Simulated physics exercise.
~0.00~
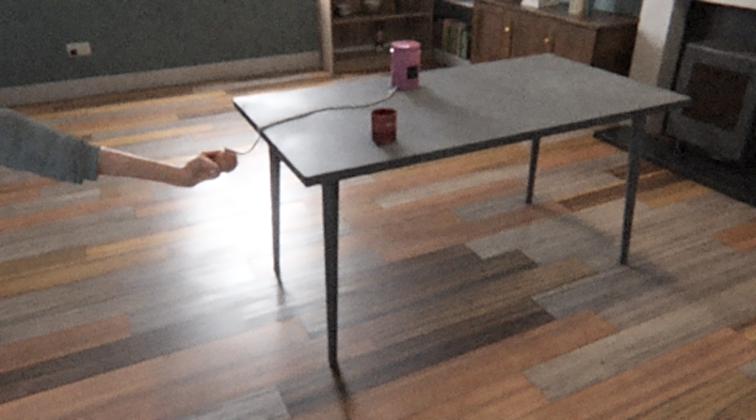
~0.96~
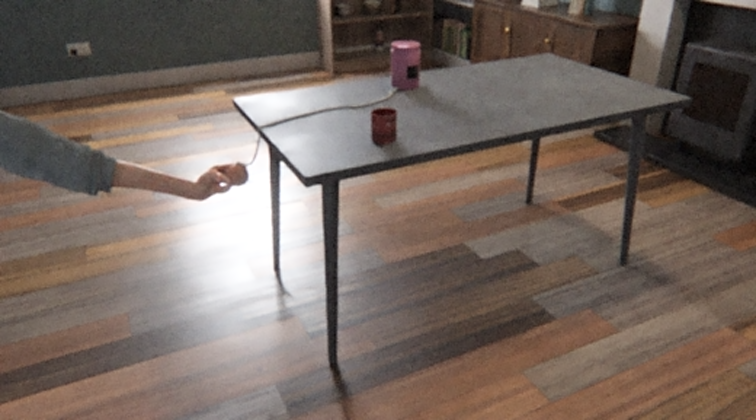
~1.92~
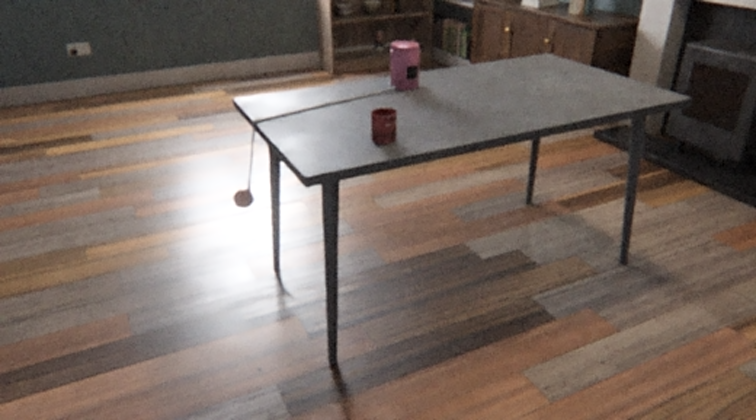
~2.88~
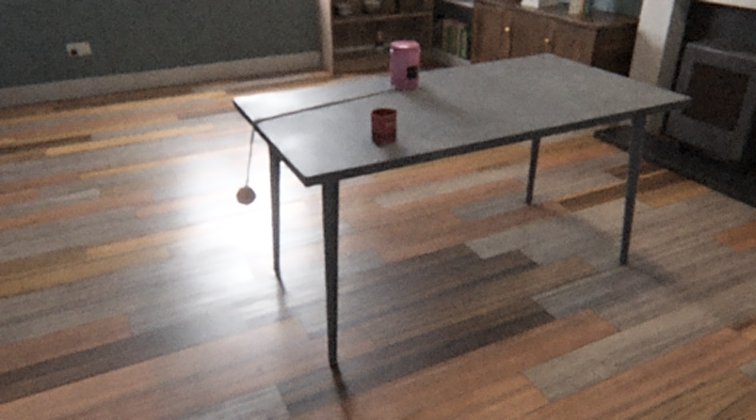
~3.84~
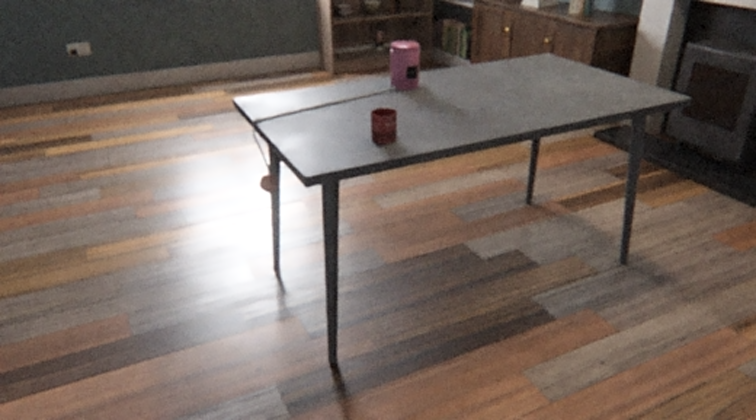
An orange ball on a shoelace running across a gray table to a pink canister was held out beyond the left edge by a hand, which let go, and the ball dropped and swung, still dangling, while the canister and red cup stayed put.
